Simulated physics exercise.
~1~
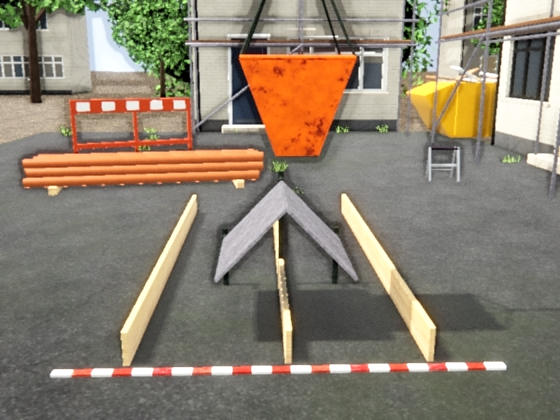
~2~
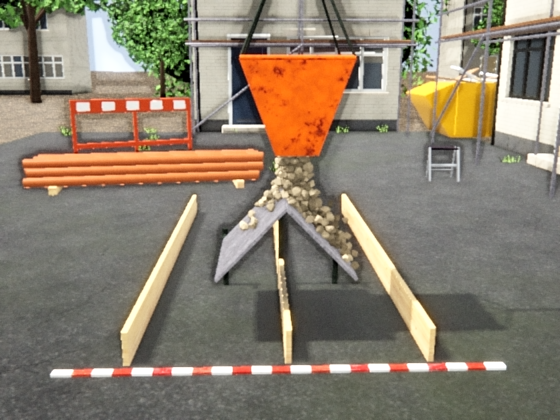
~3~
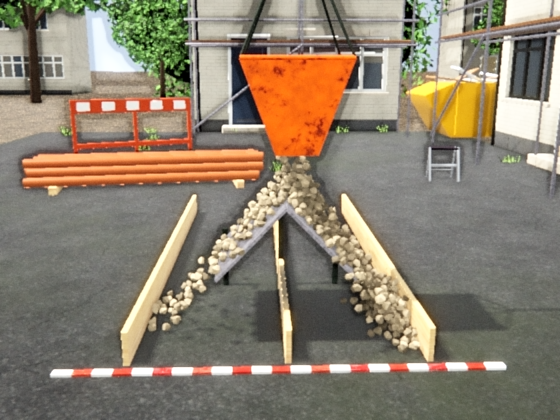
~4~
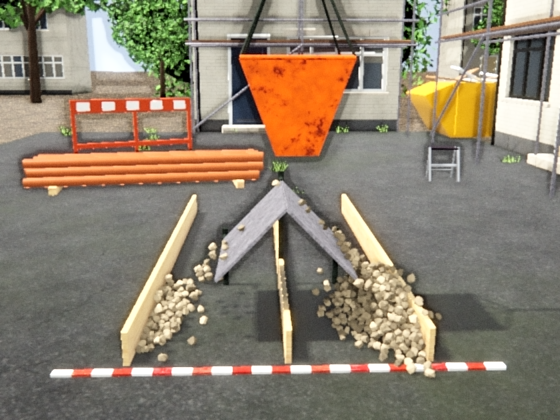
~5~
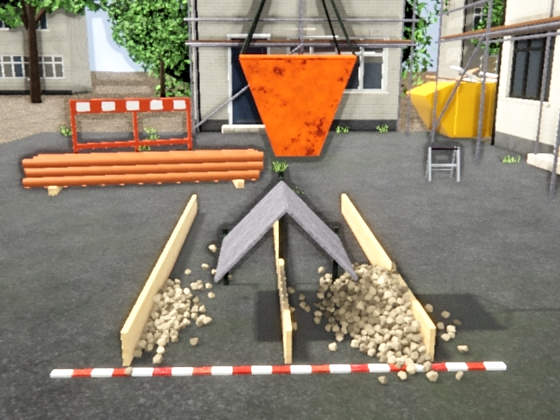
Pale crushed stones poured from the bottom of a hanging orange skip onto a grey peaked ramp, tumbled down both slopes and settled between the wooden planks, leaving a small heap on the left and a much larger one on the right.
